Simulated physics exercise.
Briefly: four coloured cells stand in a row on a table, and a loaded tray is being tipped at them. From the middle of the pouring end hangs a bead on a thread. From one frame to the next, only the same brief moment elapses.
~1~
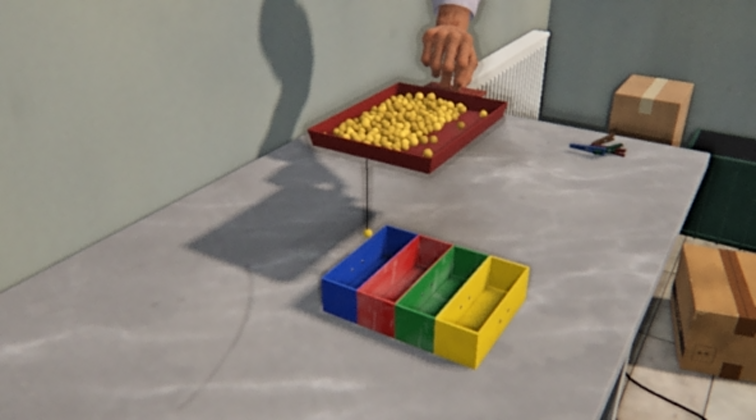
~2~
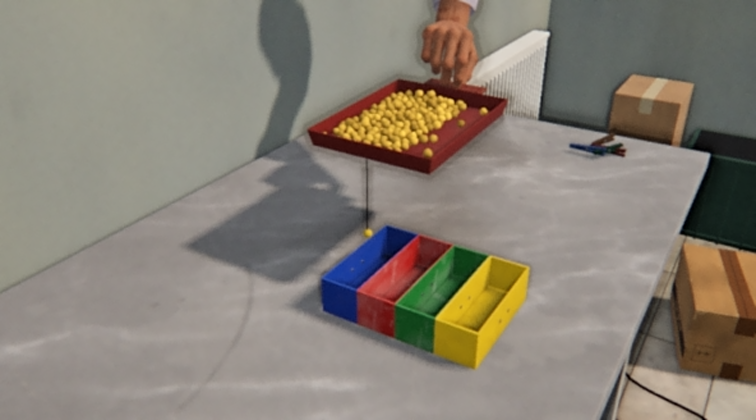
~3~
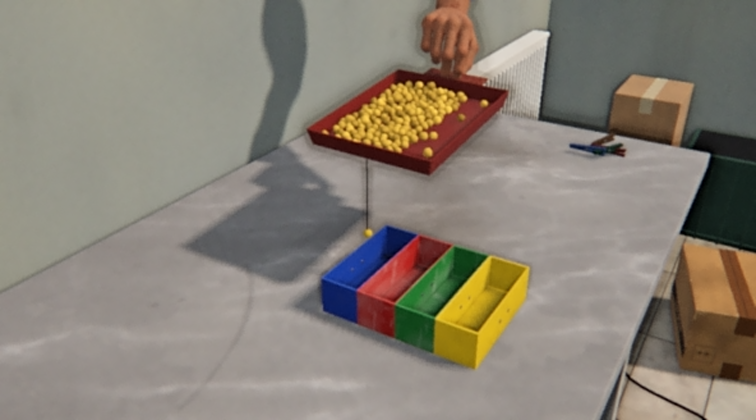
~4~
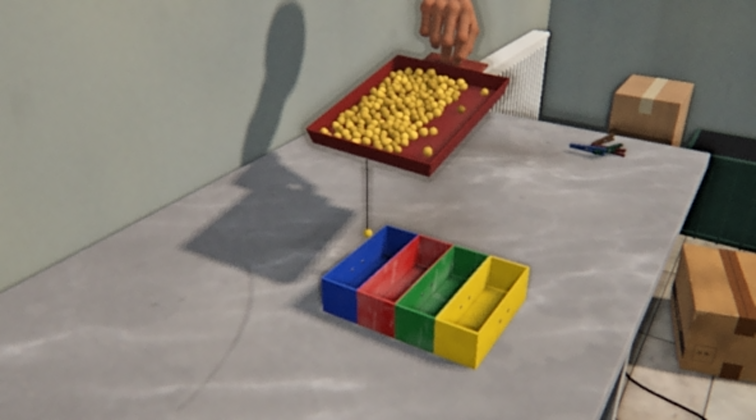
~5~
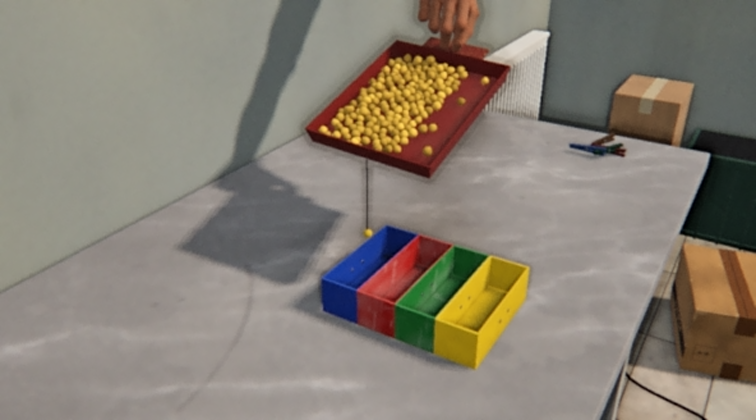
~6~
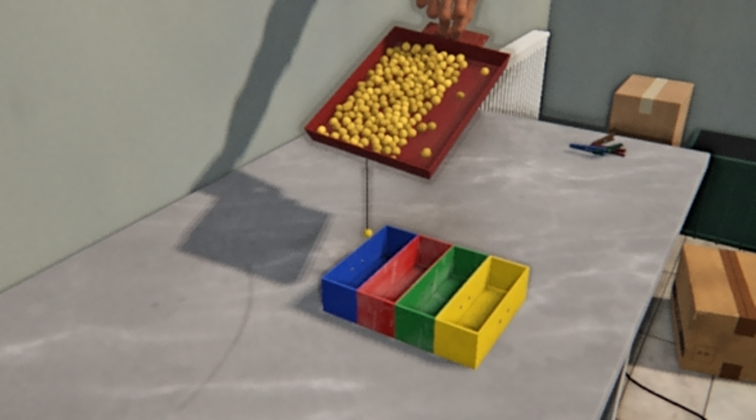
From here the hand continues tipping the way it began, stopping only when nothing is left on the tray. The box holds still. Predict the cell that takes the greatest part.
I would say the red cell.
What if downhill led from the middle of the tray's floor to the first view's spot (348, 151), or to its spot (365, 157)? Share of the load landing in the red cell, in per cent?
Lab note: Try one about 0 %, try two about 10 %.
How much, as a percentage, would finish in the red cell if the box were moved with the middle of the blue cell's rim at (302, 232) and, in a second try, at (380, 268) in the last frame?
Respectively 10 percent and 40 percent.
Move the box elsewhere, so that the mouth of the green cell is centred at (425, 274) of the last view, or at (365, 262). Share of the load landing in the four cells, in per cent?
The first comes to 90 percent and the second to 70 percent.
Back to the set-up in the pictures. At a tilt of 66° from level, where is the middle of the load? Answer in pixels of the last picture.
The middle of the pieces sits at roughly (391, 129).
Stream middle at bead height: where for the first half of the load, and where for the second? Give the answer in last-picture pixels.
(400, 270), then (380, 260).
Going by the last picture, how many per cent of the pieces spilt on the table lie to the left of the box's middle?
Estimate: About 90 in every hundred.
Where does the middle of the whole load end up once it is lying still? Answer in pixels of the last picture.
About (388, 307).
Soon after the last picture, tray tipped steeply; nearly all on the tray; a small part falling or outside the box.
A little later, tray tipped past a quarter turn; about a third on the tray; a small part in the red cell; a small part in the green cell; a stray few in the blue cell; about a third falling or outside the box.
Later still, tray tipped past a quarter turn; about a third in the red cell; about a quarter in the green cell; about a quarter in the blue cell; about a quarter falling or outside the box.
At rest, tray tipped past a quarter turn; about a third in the red cell; about a quarter in the green cell; about a quarter in the blue cell; none in the yellow cell; about a quarter outside the box.
